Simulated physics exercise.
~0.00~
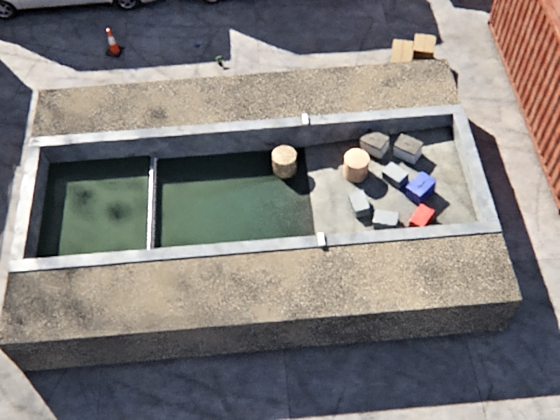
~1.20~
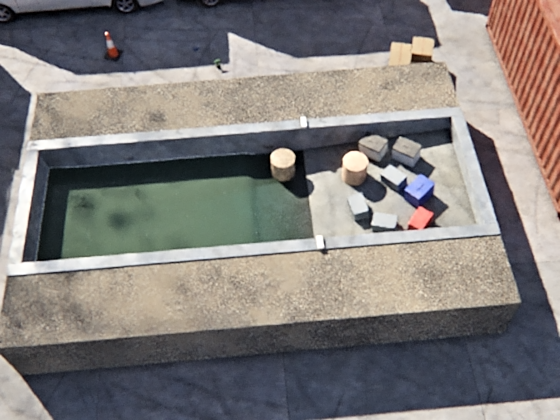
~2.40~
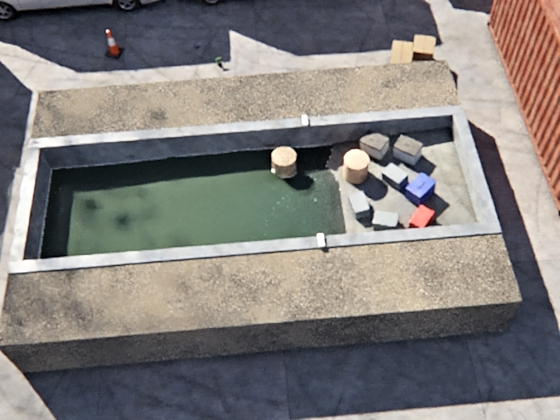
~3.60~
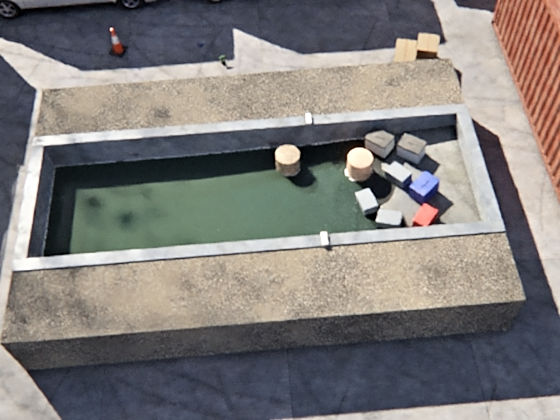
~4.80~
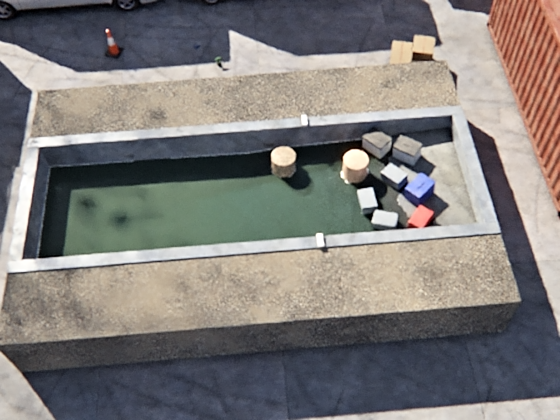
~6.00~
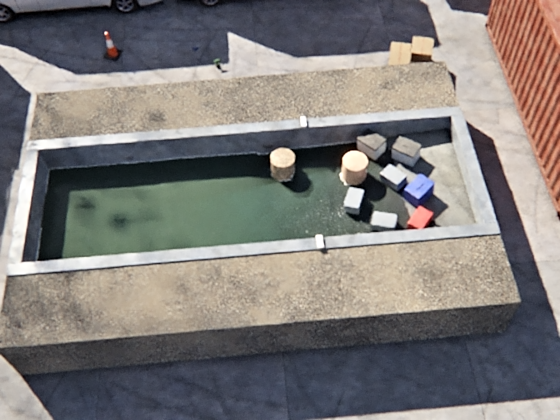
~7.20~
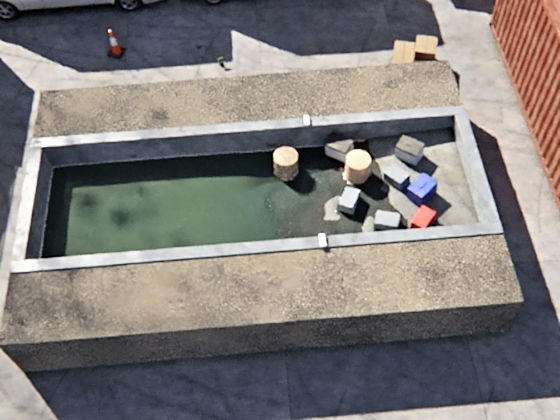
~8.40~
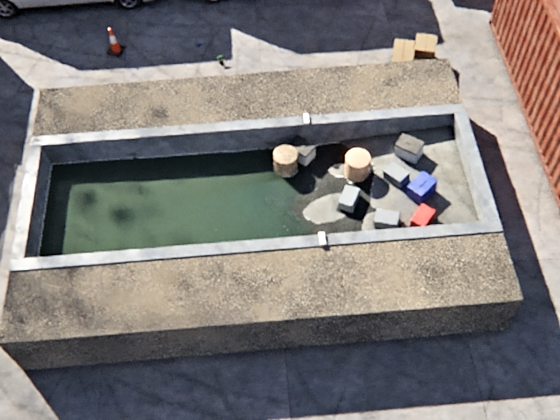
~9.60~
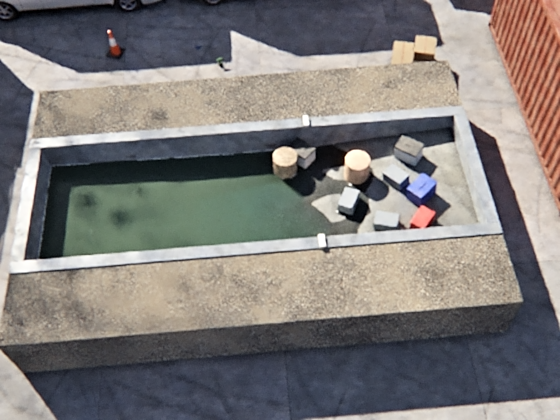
Green water held behind a thin board at the left of a walled ramp spreads right once the board vanishes, reaching the scattered boxes, then draws back, carrying one grey box left to rest beside a round post, while the red and blue ones stay put.
